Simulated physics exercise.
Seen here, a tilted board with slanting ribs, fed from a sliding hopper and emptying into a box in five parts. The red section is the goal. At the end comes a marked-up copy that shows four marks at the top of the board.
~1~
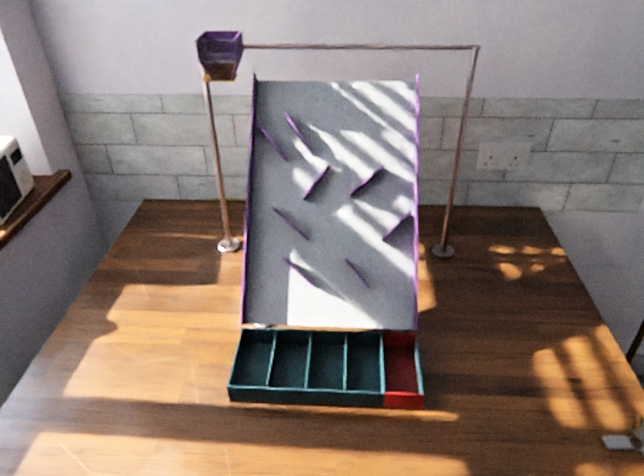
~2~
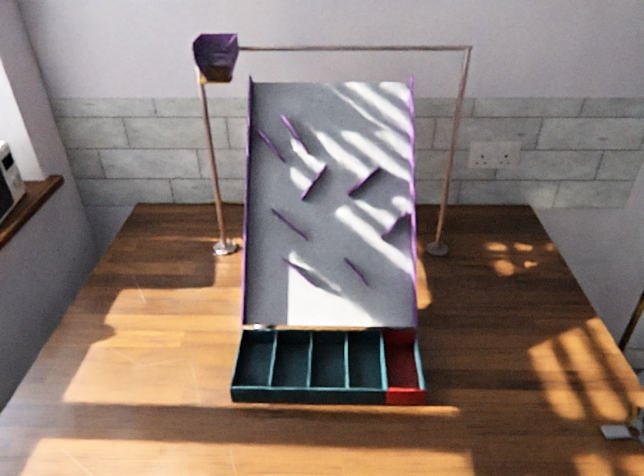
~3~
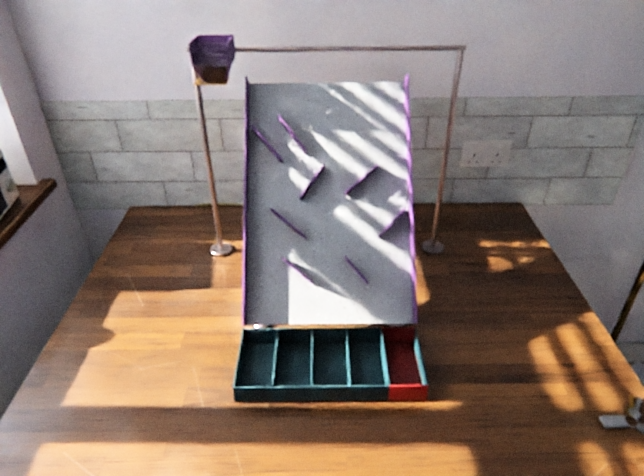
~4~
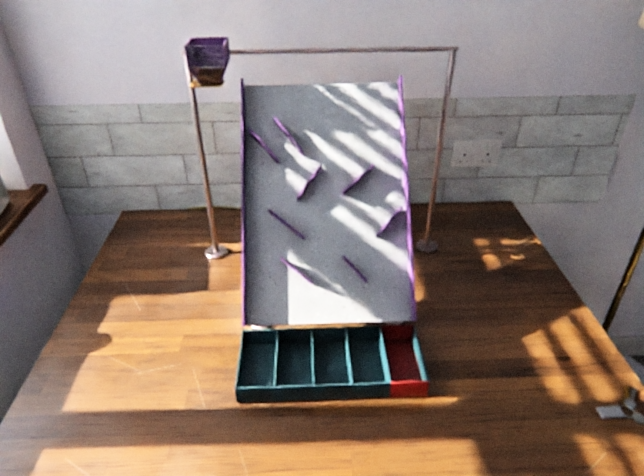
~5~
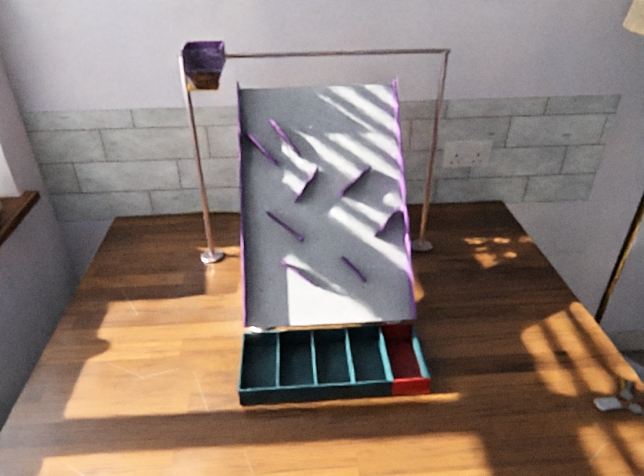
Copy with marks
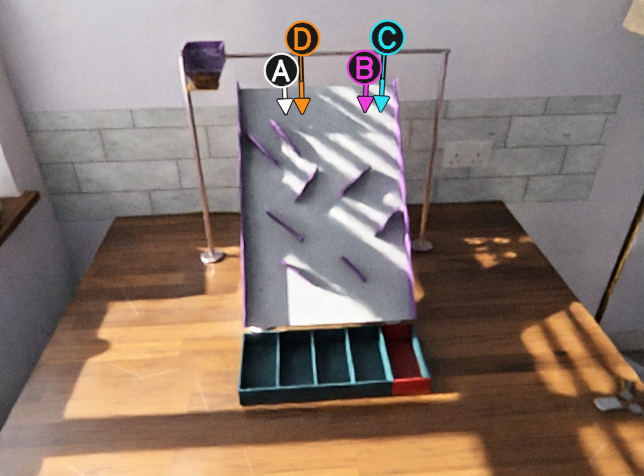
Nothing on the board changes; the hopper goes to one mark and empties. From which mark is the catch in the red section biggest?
Take C.
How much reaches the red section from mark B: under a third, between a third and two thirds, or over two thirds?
Mark B gives between a third and two thirds.
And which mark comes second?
It is B.
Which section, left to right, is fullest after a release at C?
It is the fifth one.
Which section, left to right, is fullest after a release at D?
It is the third one.
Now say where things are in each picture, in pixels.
The first frame shows hopper at (223, 70), allspice berries, door shut.
The second frame shows ribs (254, 125) to (283, 159), (281, 115) to (308, 151), (301, 198) to (326, 165).
The third frame shows ribs (346, 192) to (378, 164), (271, 208) to (306, 238), (380, 236) to (405, 208).
The fourth frame shows ribs (281, 258) to (313, 283), (343, 256) to (367, 282).
The fifth frame shows red section at (411, 386), number 5 of 5 from the left.
On the marked copy, mark A meets the board at (285, 108); mark B meets the board at (365, 106); mark C meets the board at (381, 106); mark D meets the board at (302, 108).
Choosing A, a stray few in the red section, about two thirds in other sections, about a third outside the box.
Choosing B, about half in the red section, about half in other sections, a stray few outside the box.
Choosing C, about two thirds in the red section, about a quarter in other sections, a small part outside the box.
Choosing D, a small part in the red section, about half in other sections, about a third outside the box.
